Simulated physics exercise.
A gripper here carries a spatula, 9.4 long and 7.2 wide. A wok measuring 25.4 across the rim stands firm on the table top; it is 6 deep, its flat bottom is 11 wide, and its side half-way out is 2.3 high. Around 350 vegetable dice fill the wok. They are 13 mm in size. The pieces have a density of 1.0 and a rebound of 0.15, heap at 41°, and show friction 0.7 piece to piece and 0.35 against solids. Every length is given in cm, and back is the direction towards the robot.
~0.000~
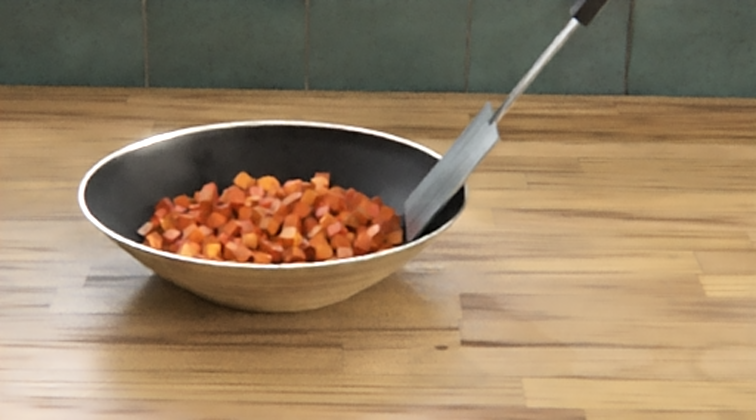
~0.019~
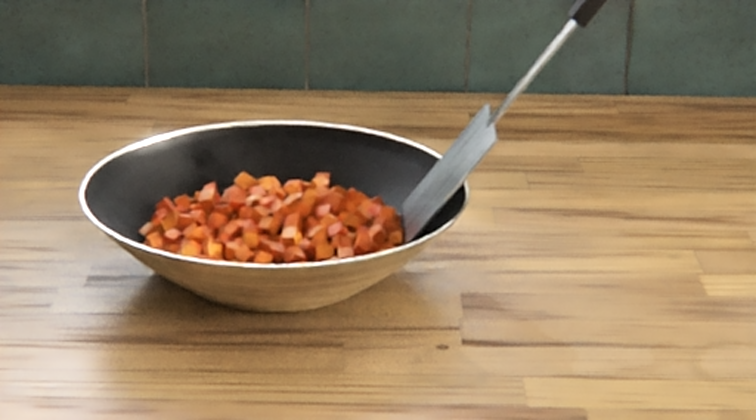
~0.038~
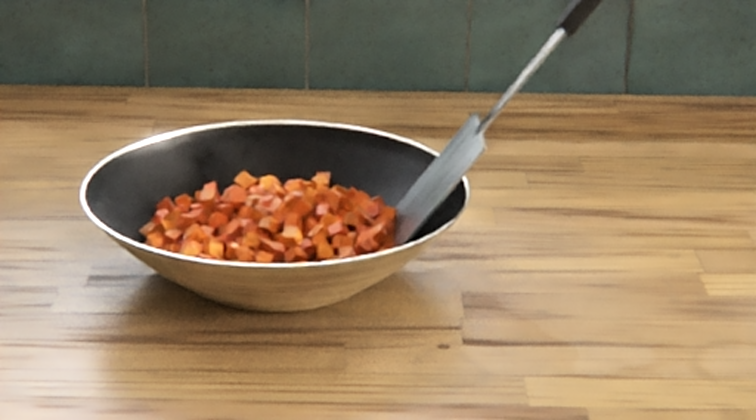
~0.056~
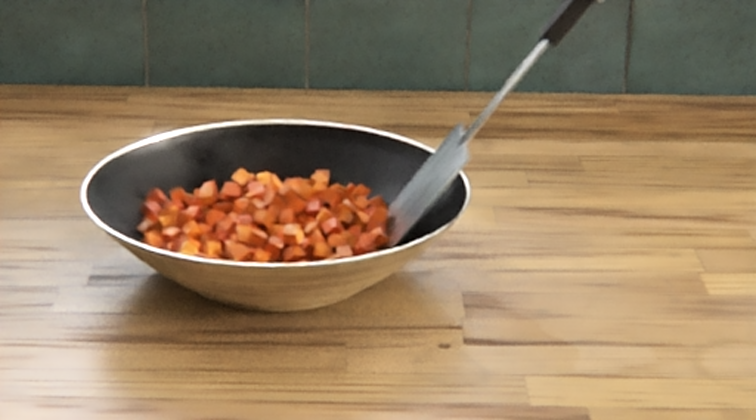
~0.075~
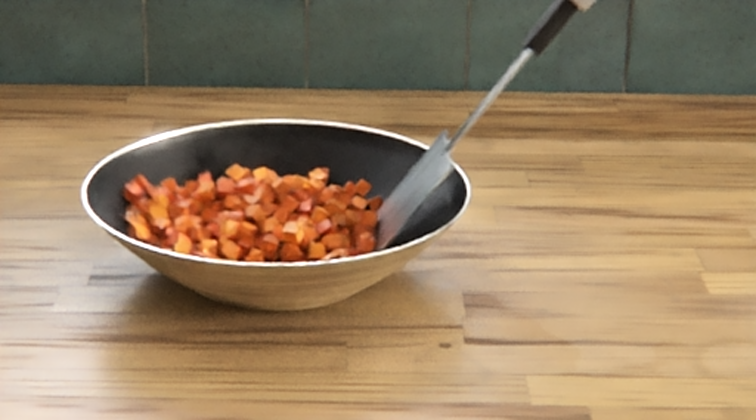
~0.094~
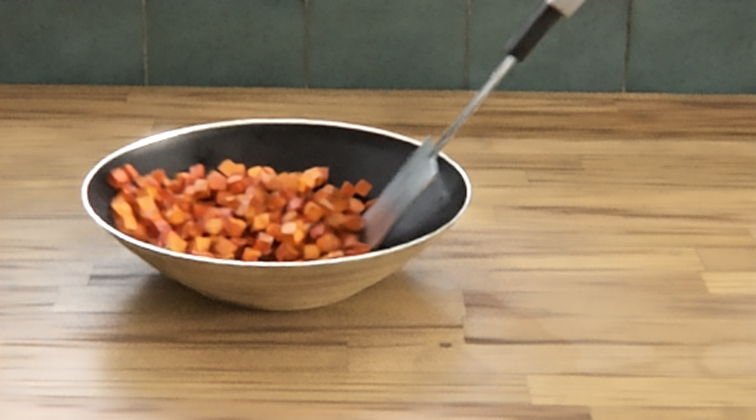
Orange-red vegetable dice in a dark wok shifting left as a metal spatula slides down and left into them from the right.
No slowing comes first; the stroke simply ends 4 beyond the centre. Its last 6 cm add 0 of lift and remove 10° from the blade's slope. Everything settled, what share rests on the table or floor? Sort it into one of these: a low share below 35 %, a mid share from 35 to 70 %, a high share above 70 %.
A low share, below 35 %.
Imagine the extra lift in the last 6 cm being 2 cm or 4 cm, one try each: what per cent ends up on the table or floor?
You'd get some 10 per cent with the first setting and some 5 per cent with the second.
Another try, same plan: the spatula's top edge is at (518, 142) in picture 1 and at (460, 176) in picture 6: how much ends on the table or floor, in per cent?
My guess would be close to 5 per cent.
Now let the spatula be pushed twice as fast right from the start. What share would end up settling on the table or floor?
Then around 15 percent would finish on the table or floor.
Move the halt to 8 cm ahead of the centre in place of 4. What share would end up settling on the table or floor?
35 %, roughly.
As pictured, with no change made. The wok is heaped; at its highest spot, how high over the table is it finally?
About 8.5 centimetres.
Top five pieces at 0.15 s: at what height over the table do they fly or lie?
Height: Approx. 7 cm.
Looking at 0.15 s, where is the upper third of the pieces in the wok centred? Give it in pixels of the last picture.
(167, 201).
After 0.15 s, sloping 53°, highest piece 7 above the table; 352 in the wok.
After 0.20 s, sloping 48°, highest piece 8 above the table; 345 in the wok, 7 on the blade or in flight.
After 0.43 s, sloping 44°, highest piece 8 above the table; 314 in the wok, 38 on the table or floor.
After 1.48 s, sloping 44°, highest piece 8 above the table; 313 in the wok, 39 on the table or floor.
At rest, 313 in the wok, 39 on the table or floor. That is 11 % on the table or floor.
